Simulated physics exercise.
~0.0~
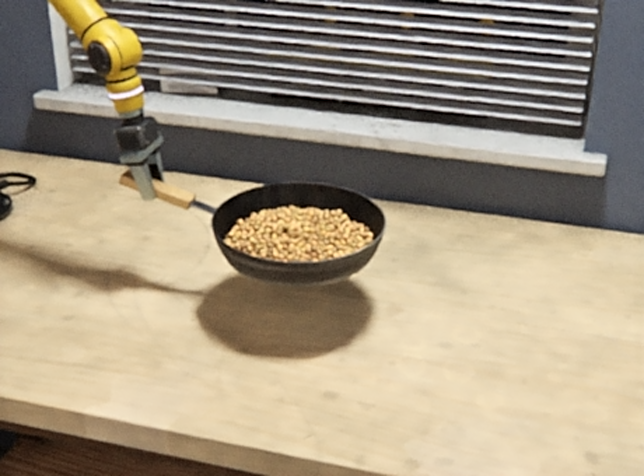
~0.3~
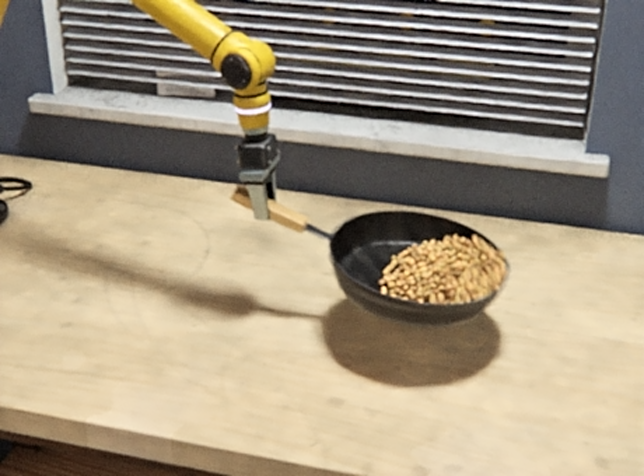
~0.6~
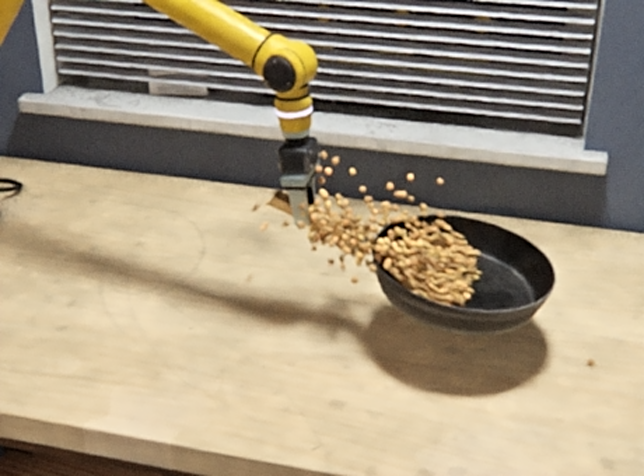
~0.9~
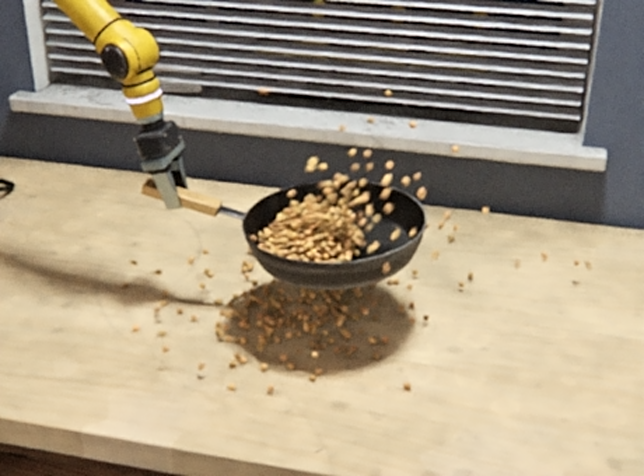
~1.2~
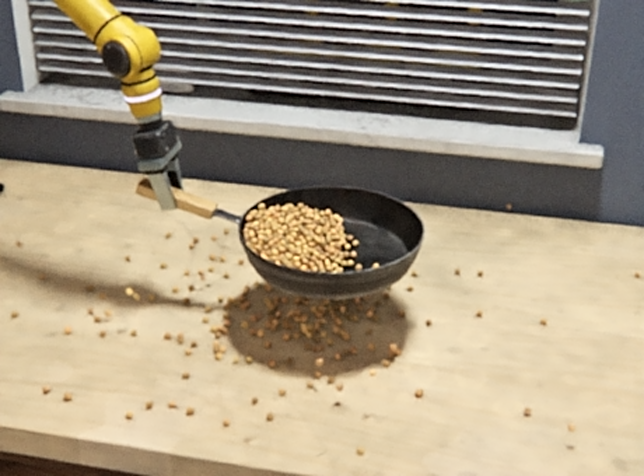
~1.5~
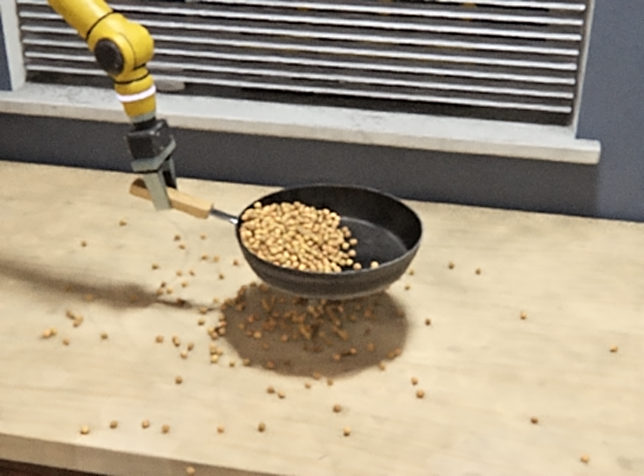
On a wooden tabletop, a yellow robot arm jerks a pan of chickpeas right and back left, leaving many scattered below.
